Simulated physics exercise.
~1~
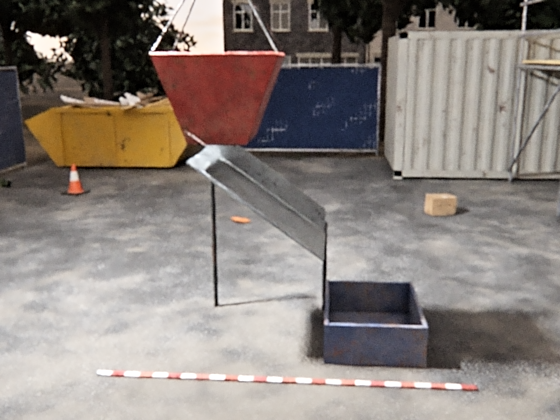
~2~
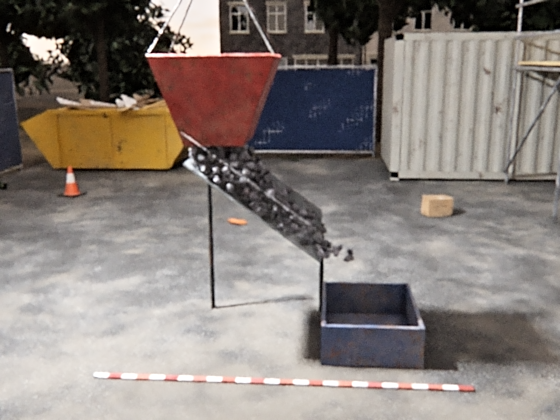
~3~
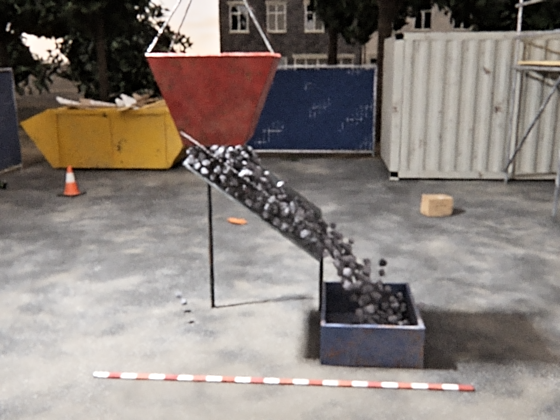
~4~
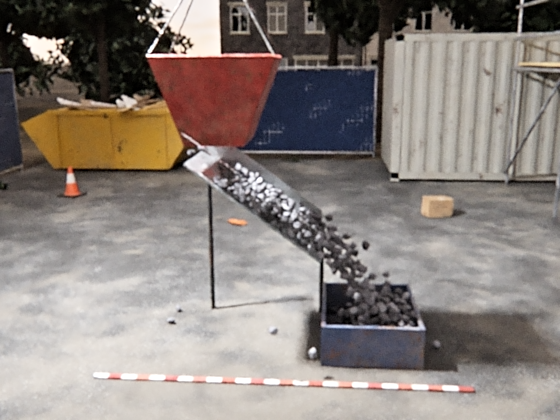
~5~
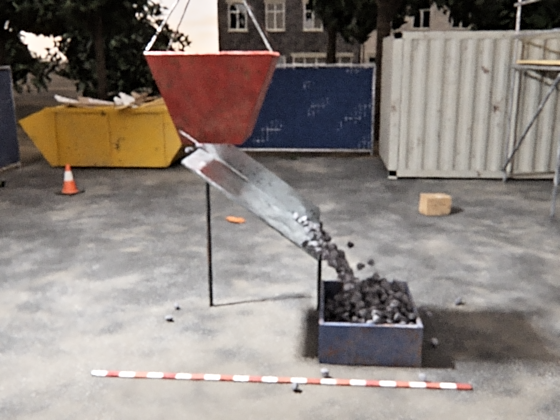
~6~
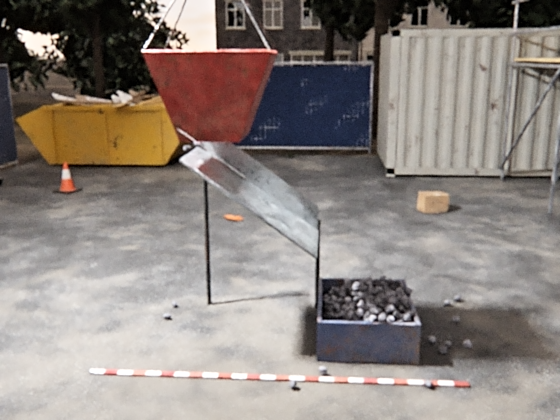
Dark stones poured from a hanging red hopper onto a sloping steel slide and tumbled down to the right into a blue bin, nearly all of them piling up inside it, while a few strays ended up scattered on the ground around it.
